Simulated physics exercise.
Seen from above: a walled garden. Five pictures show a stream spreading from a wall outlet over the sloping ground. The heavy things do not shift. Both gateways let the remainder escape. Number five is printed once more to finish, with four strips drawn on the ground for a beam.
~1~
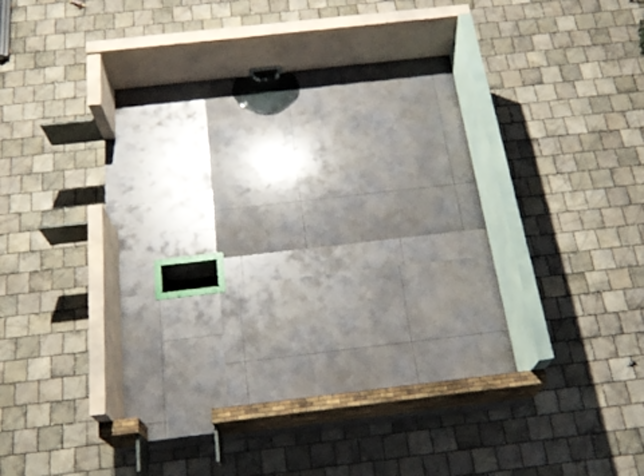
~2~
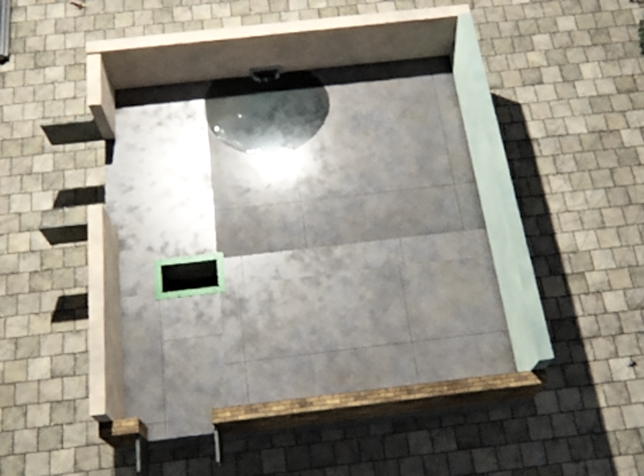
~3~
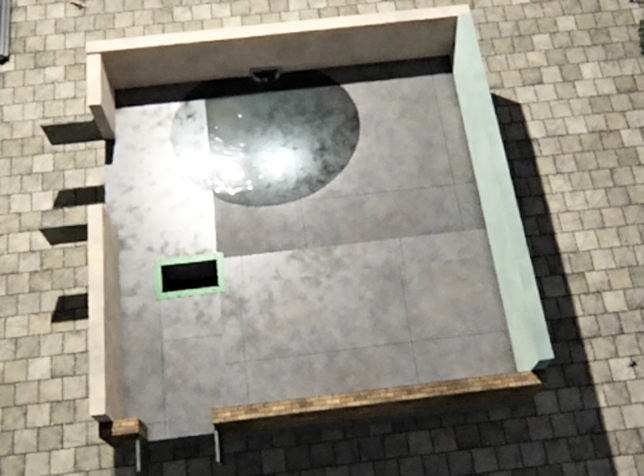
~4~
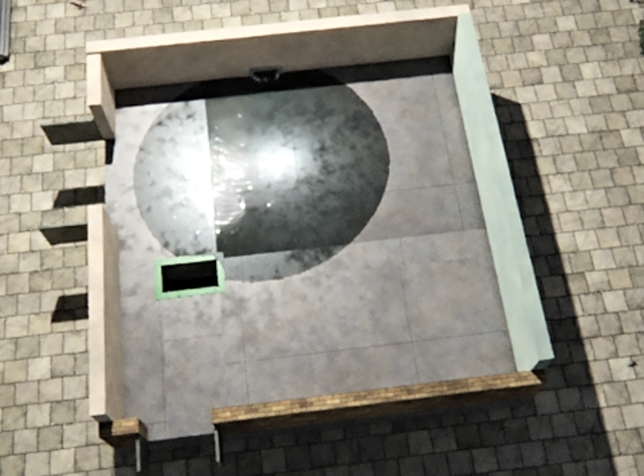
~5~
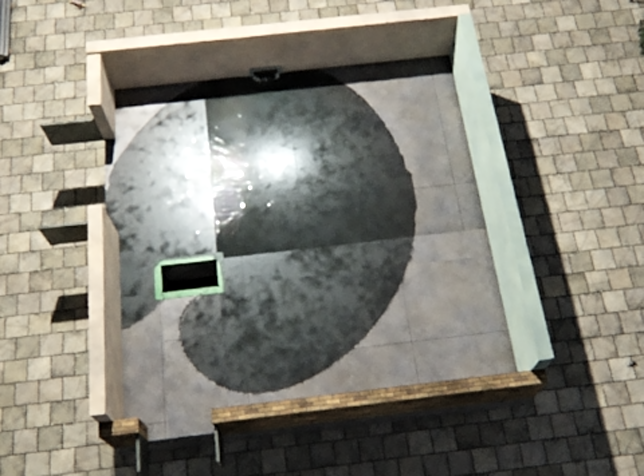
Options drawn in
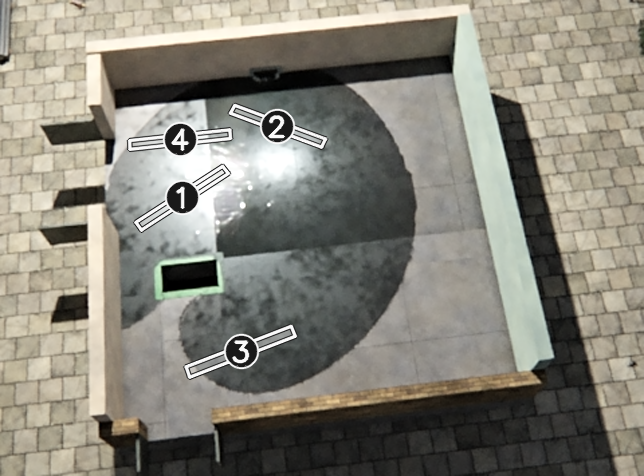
Water spreading in a widening dark pool from the back wall across a walled garden's paving, then reaching a green-edged gully.
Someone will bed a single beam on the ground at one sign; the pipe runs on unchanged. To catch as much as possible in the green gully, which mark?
Go for 3.
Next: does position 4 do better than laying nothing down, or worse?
Worse.
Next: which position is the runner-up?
4 it is.
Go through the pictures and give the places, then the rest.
The first picture shows outfall at (266, 71); green gully at (190, 276); open gate at (183, 423); open gate at (117, 185); front seen at (294, 100), 2 % of the ground wet; green gully still dry.
The second picture shows front seen at (260, 150), 8 % of the ground wet; green gully still dry.
The third picture shows front seen at (275, 201), 18 % of the ground wet; green gully still dry.
The fourth picture shows front seen at (241, 275), 34 % of the ground wet; green gully still dry.
The fifth picture shows front seen at (226, 379), 53 % of the ground wet; green gully taking water.
On the marked copy, 1 from (138, 226) to (225, 169); 2 from (232, 109) to (323, 143); 3 from (187, 372) to (293, 331); 4 from (129, 144) to (230, 134).
For position 1, about 13 % of the stream goes into the green gully, about 81 % out by the gates.
For position 2, about 9 % of the stream goes into the green gully, about 86 % out by the gates.
For position 3, about 25 % of the stream goes into the green gully, about 70 % out by the gates.
For position 4, about 19 % of the stream goes into the green gully, about 74 % out by the gates.
